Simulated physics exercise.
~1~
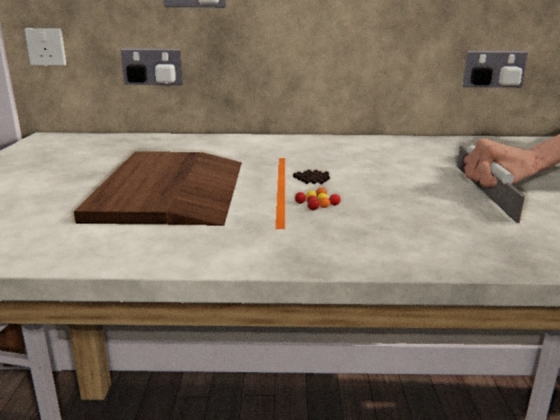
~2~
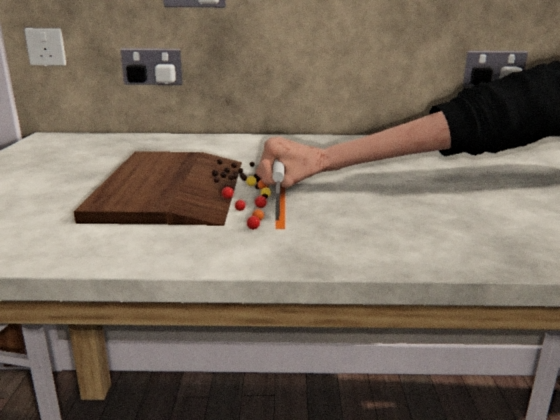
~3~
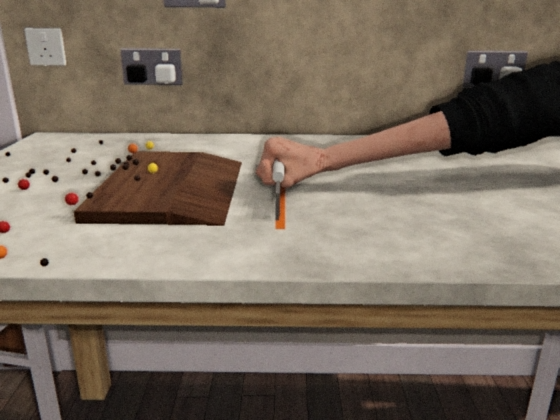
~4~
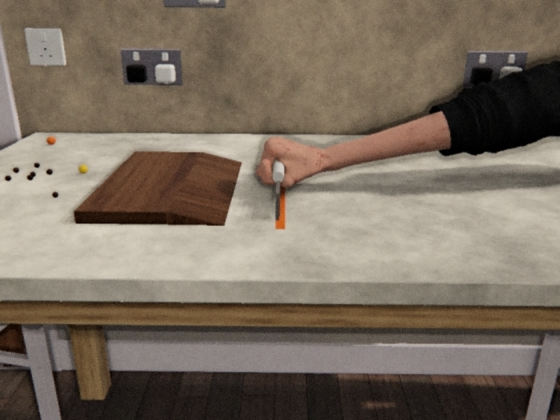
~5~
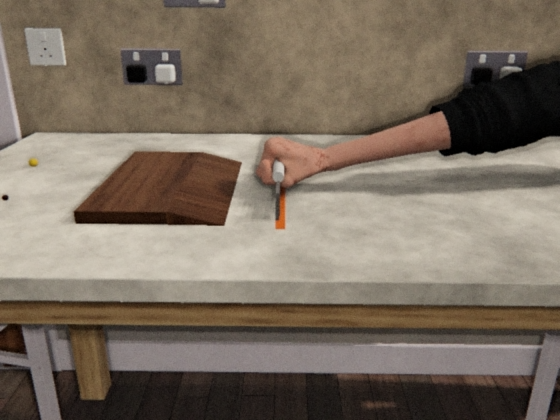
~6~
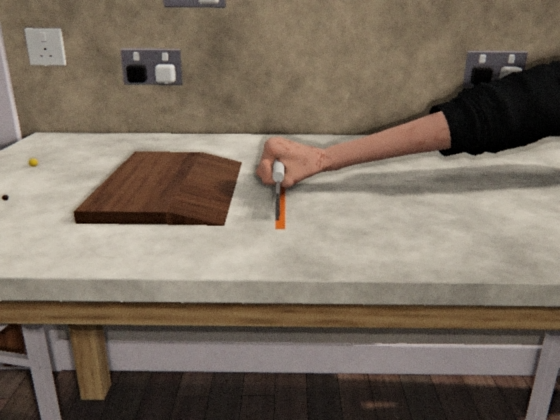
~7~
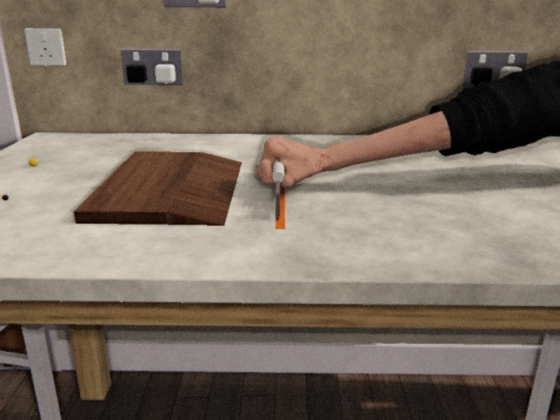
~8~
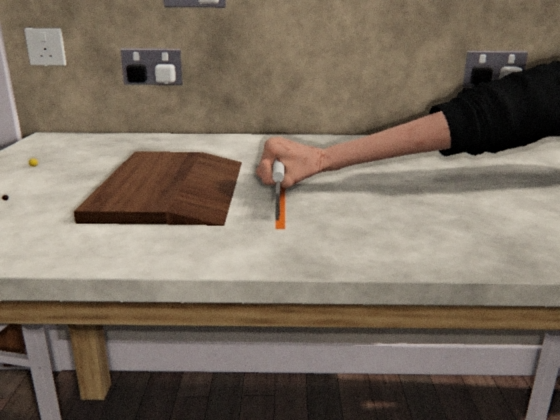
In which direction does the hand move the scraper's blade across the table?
The hand moves the blade to the left, from the right side of the table to the orange tape.
To begin with, a hand holds a scraper at the right of a pale table, while a cluster of red, orange and yellow balls and a batch of small dark ones sit just right of an orange strip of tape. The hand sweeps the blade left, driving both batches toward a wooden ramp. The scraper stops at the tape, but the loose balls carry on and scatter past the ramp's top to the left side of the table. Most of them then leave the view. At the end, one yellow ball and one dark one rest near the left edge, with the hand still at the tape.
